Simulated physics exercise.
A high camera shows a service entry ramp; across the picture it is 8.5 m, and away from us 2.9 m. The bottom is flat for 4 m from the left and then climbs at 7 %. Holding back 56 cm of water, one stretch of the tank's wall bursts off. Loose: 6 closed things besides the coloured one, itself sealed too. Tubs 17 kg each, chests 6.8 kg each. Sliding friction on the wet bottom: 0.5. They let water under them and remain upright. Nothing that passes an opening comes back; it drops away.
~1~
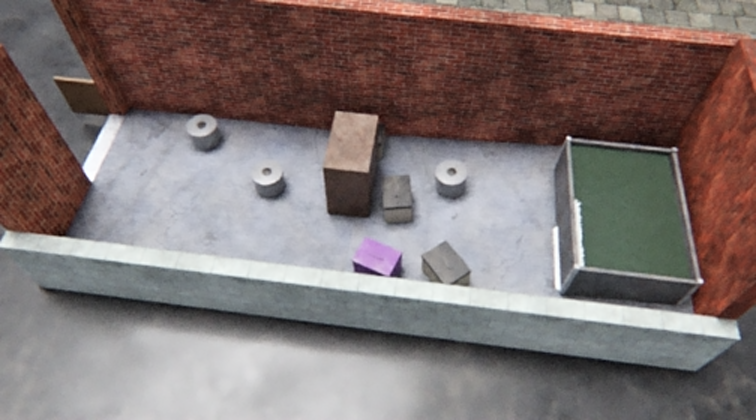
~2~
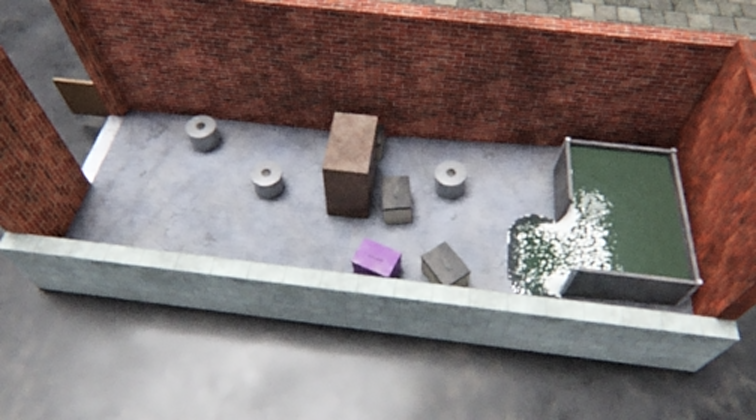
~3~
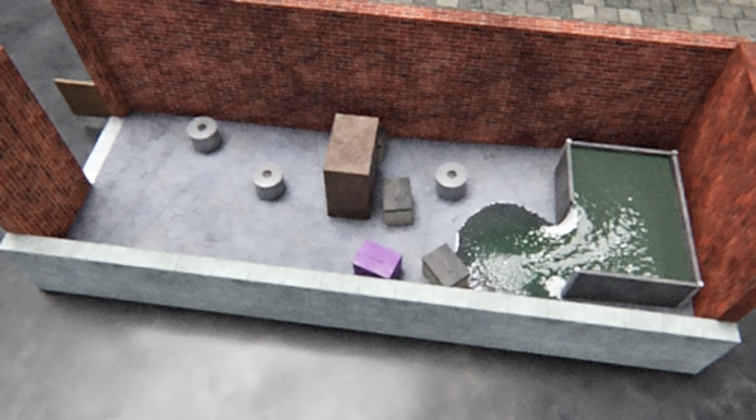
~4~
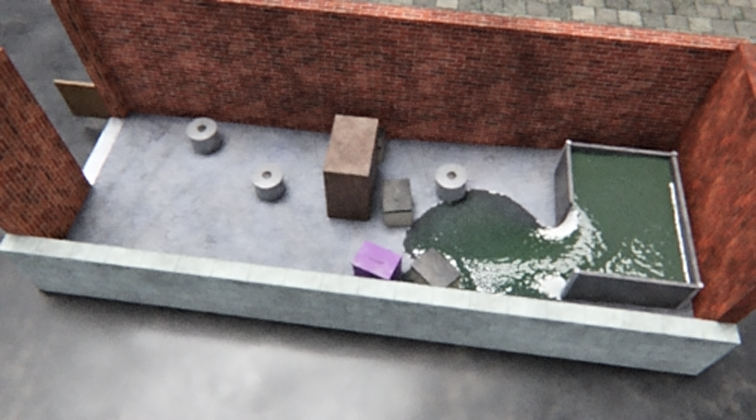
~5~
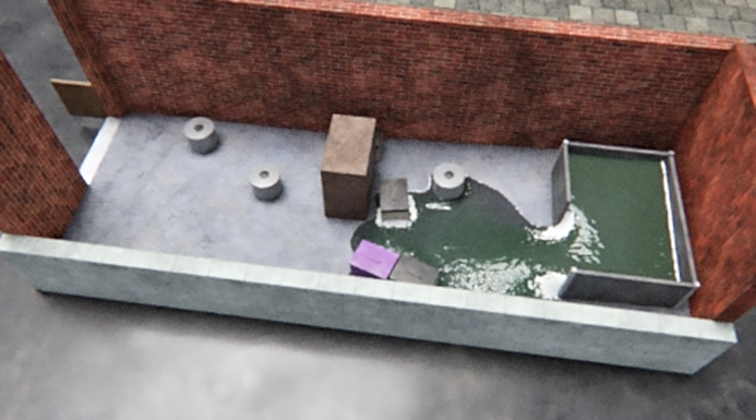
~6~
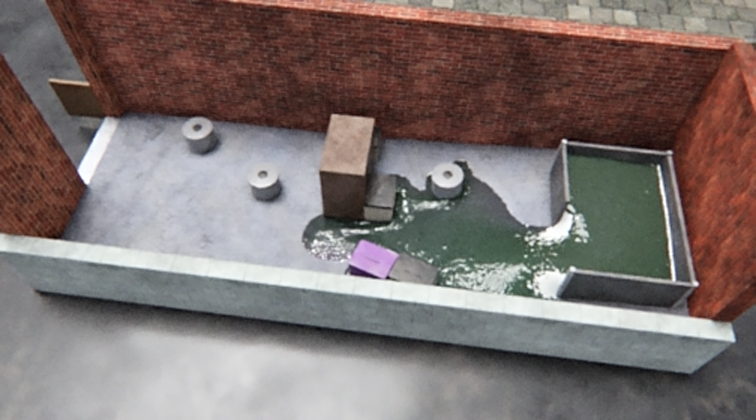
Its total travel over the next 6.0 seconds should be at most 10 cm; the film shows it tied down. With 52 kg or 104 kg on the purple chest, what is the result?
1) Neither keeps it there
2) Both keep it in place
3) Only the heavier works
1.
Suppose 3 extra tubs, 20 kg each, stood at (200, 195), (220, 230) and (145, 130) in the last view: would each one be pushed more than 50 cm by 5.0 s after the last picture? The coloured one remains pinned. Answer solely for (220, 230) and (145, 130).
Taking them in turn, the first is above the mark and the second is below the mark.
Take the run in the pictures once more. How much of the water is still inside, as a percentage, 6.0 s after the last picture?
Around 86 per cent of the water is still in there.
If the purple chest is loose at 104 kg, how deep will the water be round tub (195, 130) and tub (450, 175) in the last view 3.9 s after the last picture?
Close to 4 and 3 centimetres.
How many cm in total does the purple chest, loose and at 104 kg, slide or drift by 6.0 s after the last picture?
Roughly 60 centimetres altogether.
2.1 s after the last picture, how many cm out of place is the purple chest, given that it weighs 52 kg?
About 250 cm.
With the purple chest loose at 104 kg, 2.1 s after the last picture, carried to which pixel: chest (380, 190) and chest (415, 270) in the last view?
First one near (392, 134), second near (365, 215).
Then, 0.4 s after the last picture the purple chest would be 31 cm from its start with 52 kg and 4 cm from its start with 104 kg; 17 cm of water round it then.
Then, 2.1 s after the last picture the purple chest would be 261 cm from its start with 52 kg and 61 cm from its start with 104 kg; 12 cm of water round it then.
Then, 3.9 s after the last picture the purple chest would be 344 cm from its start with 52 kg and 61 cm from its start with 104 kg; 11 cm of water round it then.
Then, 6.0 s after the last picture the purple chest would be 345 cm from its start with 52 kg and 61 cm from its start with 104 kg; 9 cm of water round it then.
